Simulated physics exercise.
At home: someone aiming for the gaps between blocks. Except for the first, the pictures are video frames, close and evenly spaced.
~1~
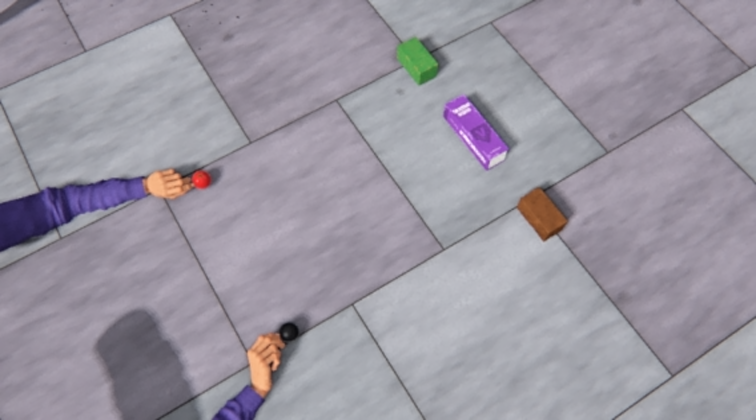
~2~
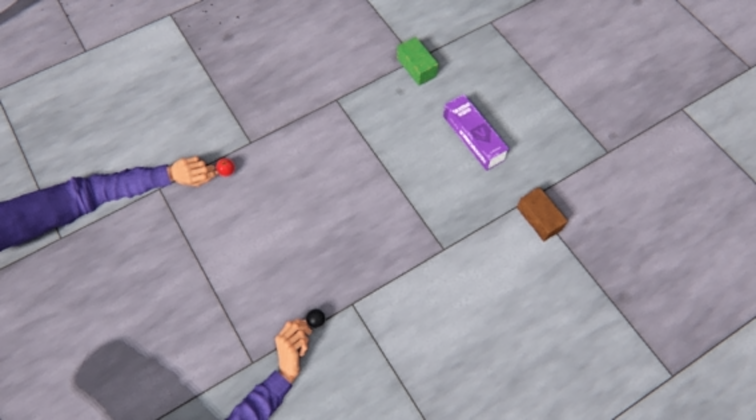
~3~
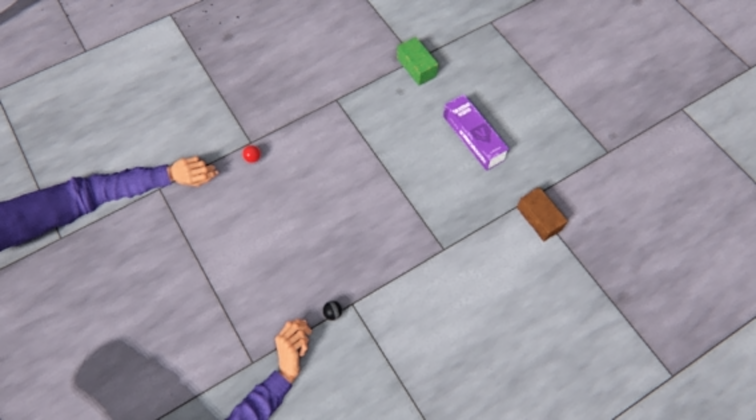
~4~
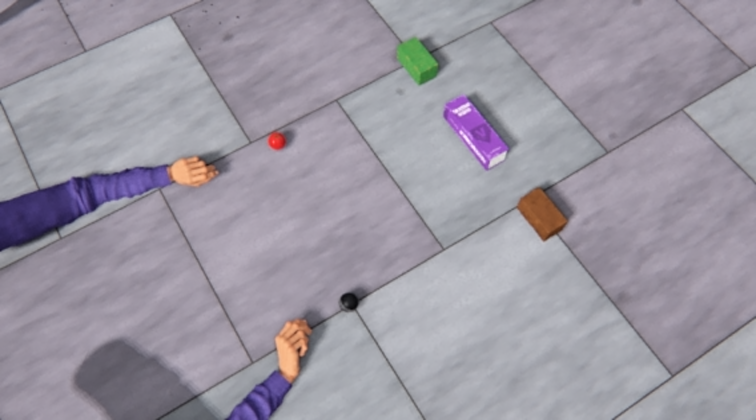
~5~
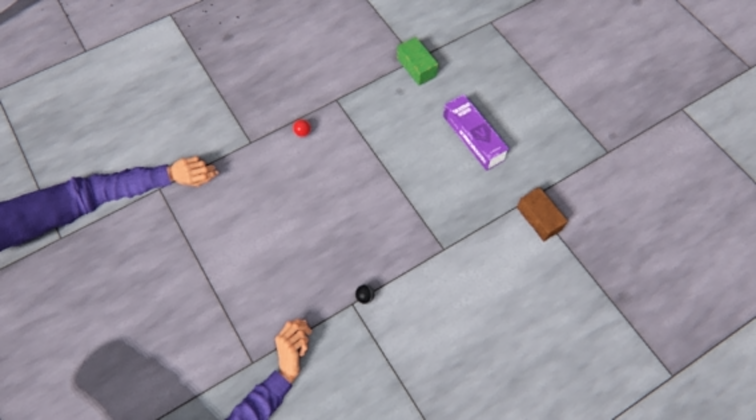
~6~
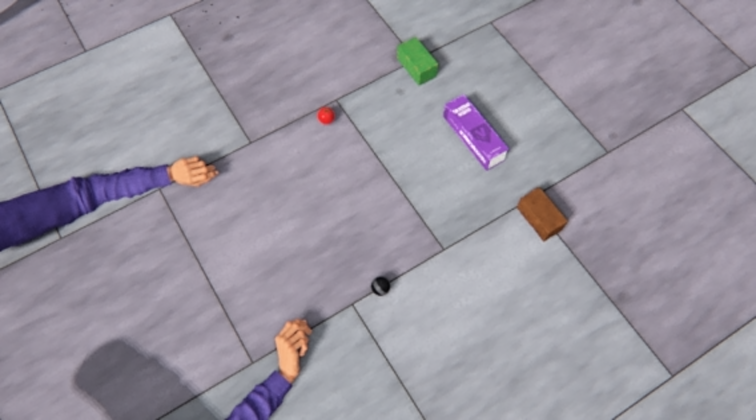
Two hands let go of a red tomato and a black ball, which rolled up and to the right across the paving toward the still green, purple and brown blocks, the tomato moving faster.
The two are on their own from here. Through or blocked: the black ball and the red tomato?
In order: Just watch the black ball hit the blocks; just watch the red tomato hit the blocks.
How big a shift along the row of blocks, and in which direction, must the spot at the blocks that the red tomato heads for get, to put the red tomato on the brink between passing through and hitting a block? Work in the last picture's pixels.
It takes a shift of 16 pixels in the downward direction.
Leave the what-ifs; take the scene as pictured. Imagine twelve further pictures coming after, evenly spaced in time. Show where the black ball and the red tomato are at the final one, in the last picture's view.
(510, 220) and (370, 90).
Then, 0.42 s on from there, black ball heading on near (485, 234); red tomato coming back near (389, 83).
In the end, the black ball hits a block; the red tomato hits a block.
